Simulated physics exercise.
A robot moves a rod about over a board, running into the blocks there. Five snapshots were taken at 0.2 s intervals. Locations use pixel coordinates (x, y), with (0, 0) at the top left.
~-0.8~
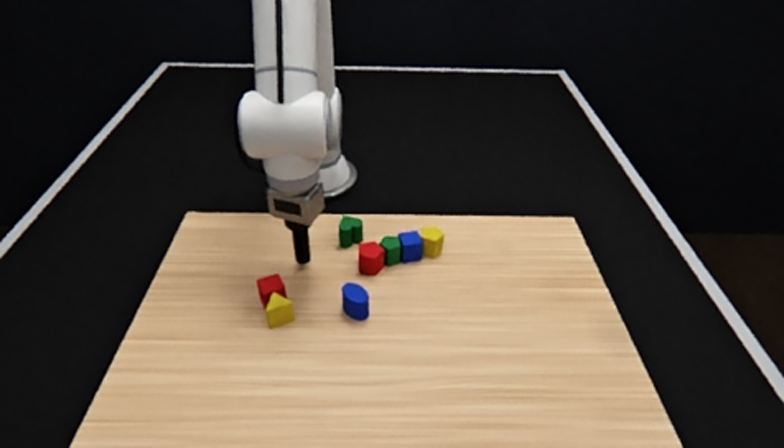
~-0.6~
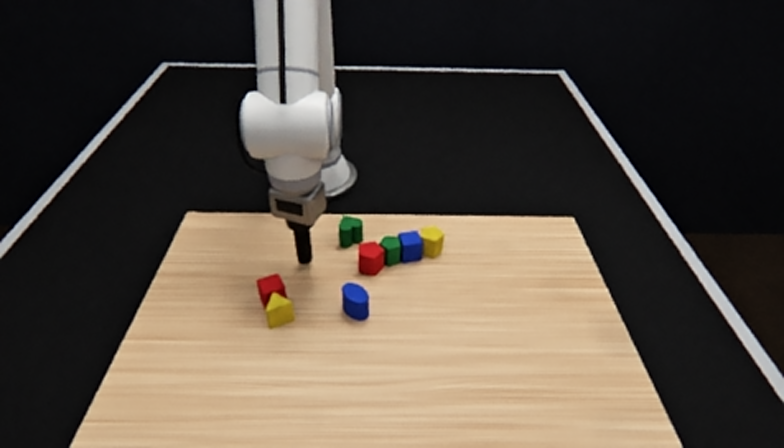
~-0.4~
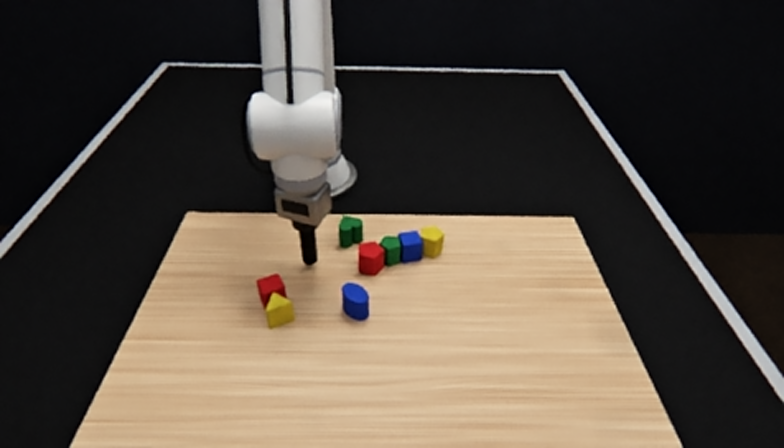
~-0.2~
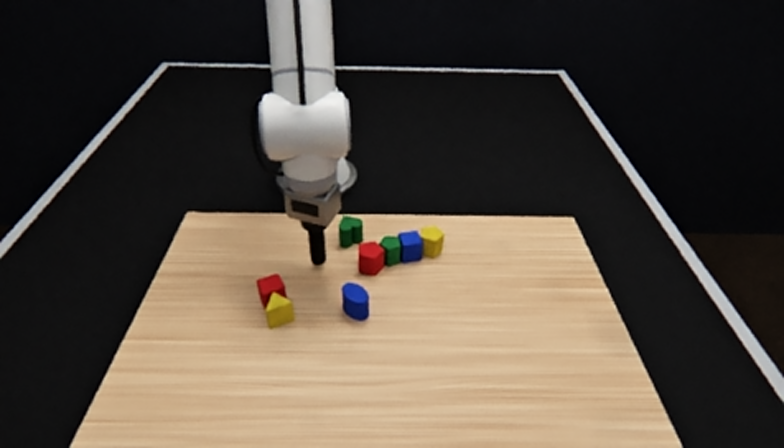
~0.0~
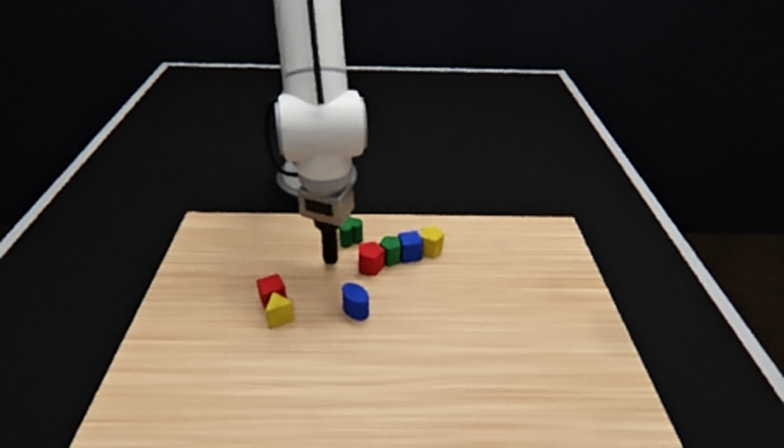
On a wooden board, a white robot arm slides its black rod slowly rightward toward coloured blocks, which all stay still.
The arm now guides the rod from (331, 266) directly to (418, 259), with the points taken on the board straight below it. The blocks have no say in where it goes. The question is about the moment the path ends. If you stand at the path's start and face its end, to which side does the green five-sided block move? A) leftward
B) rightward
I'll go with B - rightward.
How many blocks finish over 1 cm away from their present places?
It's going to be three or more.
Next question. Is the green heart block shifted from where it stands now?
No, that is not what happens.
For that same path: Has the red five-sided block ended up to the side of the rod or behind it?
Going by the path, yes.
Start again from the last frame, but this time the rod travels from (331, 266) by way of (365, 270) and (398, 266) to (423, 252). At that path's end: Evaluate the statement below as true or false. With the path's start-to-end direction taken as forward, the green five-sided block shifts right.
It is false.
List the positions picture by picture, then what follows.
In the first picture, rod tip (303, 260); block tops, green heart block (350, 223); red five-sided block (370, 249); green five-sided block (390, 242); blue four-sided block (411, 238); yellow five-sided block (432, 233).
In the second picture, rod (305, 260); blocks unchanged.
In the third picture, rod (310, 261); blocks unchanged.
In the fourth picture, rod (319, 261); blocks unchanged.
In the fifth picture, rod (331, 260); green heart block (350, 223); red five-sided block (370, 249); green five-sided block (390, 242); blue four-sided block (411, 238); yellow five-sided block (432, 233).
The first path, step by step. One third of the way, rod (361, 258); red five-sided block (379, 250); green five-sided block (399, 242); blue four-sided block (417, 237); yellow five-sided block (437, 231).
Two thirds of the way, rod (390, 255); red five-sided block (396, 256), turned 75° clockwise; green five-sided block (416, 250), turned 55° anticlockwise; blue four-sided block (426, 237), turned 35° anticlockwise; yellow five-sided block (443, 228).
At the end, rod (418, 253); green heart block in place; red five-sided block (397, 256), turned 80° clockwise; green five-sided block (426, 252), turned 20° anticlockwise; blue four-sided block (435, 236), turned 30° anticlockwise; yellow five-sided block (450, 226), turned 20° anticlockwise.
